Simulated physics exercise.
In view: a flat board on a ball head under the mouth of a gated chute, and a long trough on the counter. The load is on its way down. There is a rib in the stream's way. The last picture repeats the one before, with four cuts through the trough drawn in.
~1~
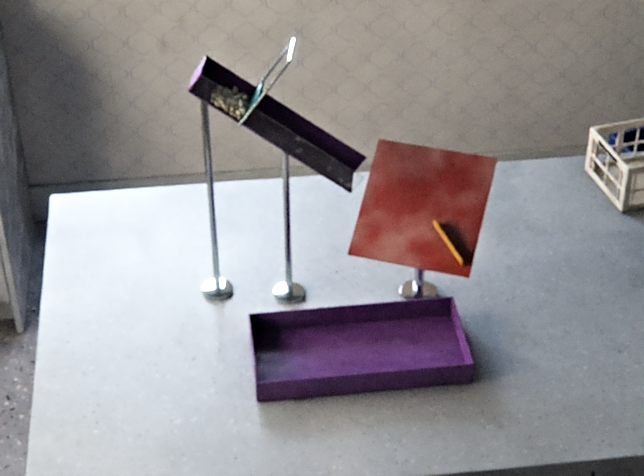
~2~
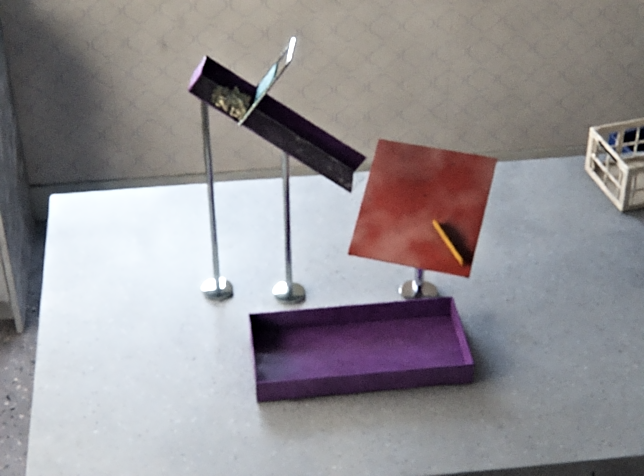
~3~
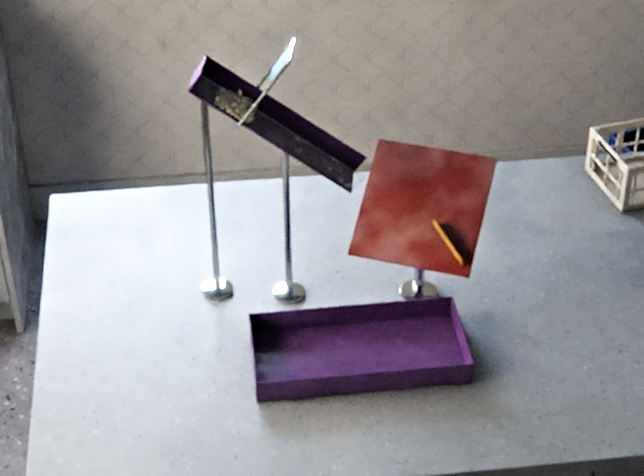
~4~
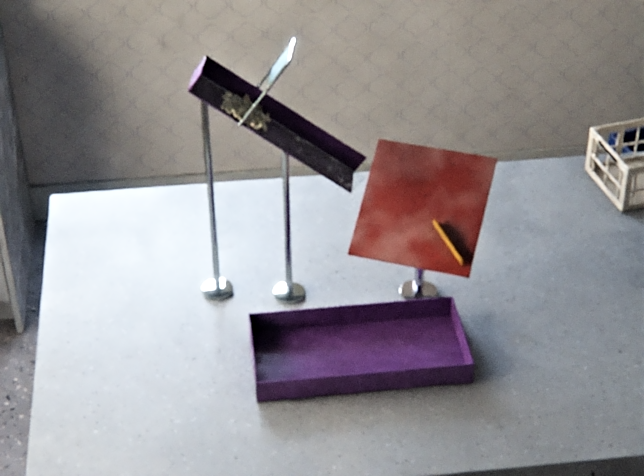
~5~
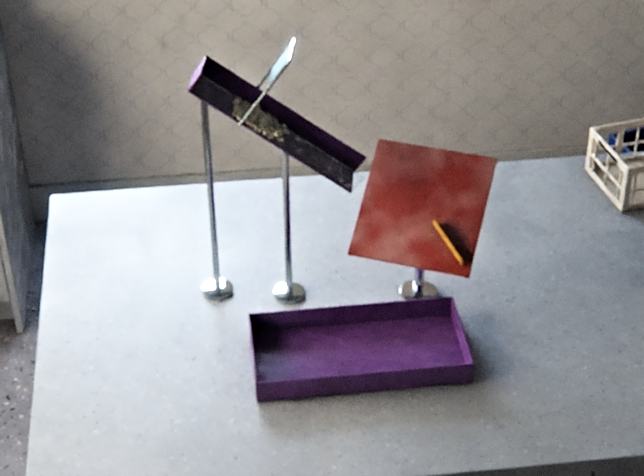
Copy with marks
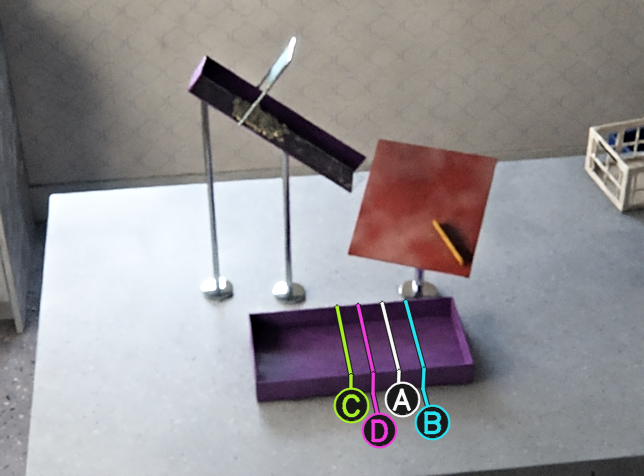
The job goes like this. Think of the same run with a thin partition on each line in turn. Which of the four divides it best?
Use line B.
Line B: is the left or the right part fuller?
Right.
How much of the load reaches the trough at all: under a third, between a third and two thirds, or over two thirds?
About that: Over two thirds.
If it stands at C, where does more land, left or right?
The right side.
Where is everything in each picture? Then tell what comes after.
The first frame shows load behind the gate near (234, 101), white beans; lip of the chute near (352, 183), sloping gently.
The second frame shows middle of the board near (423, 206), tilted fairly steeply; middle of its low edge near (407, 265); of its high edge near (437, 148).
The third frame shows front corners of the trough near (256, 382) and (474, 363), empty; front of the load near (252, 119).
The fourth frame shows middle of the load near (248, 109); its front near (268, 119), close to a quarter of the way to the lip; rib from (434, 220) to (462, 261).
The fifth frame shows middle of the load near (260, 118); its front near (287, 132), close to a third of the way to the lip.
On the marked copy, line A crosses the front rim at (398, 370); line B crosses the front rim at (423, 368); line C crosses the front rim at (350, 374); line D crosses the front rim at (373, 372).
Choosing A, of what is caught, a small share on the left of the divider, all but a few on the right.
Choosing B, of what is caught, close to a quarter on the left of the divider, close to two thirds on the right.
Choosing C, of what is caught, none at all on the left of the divider, the whole lot on the right.
Choosing D, of what is caught, none at all on the left of the divider, the whole lot on the right.
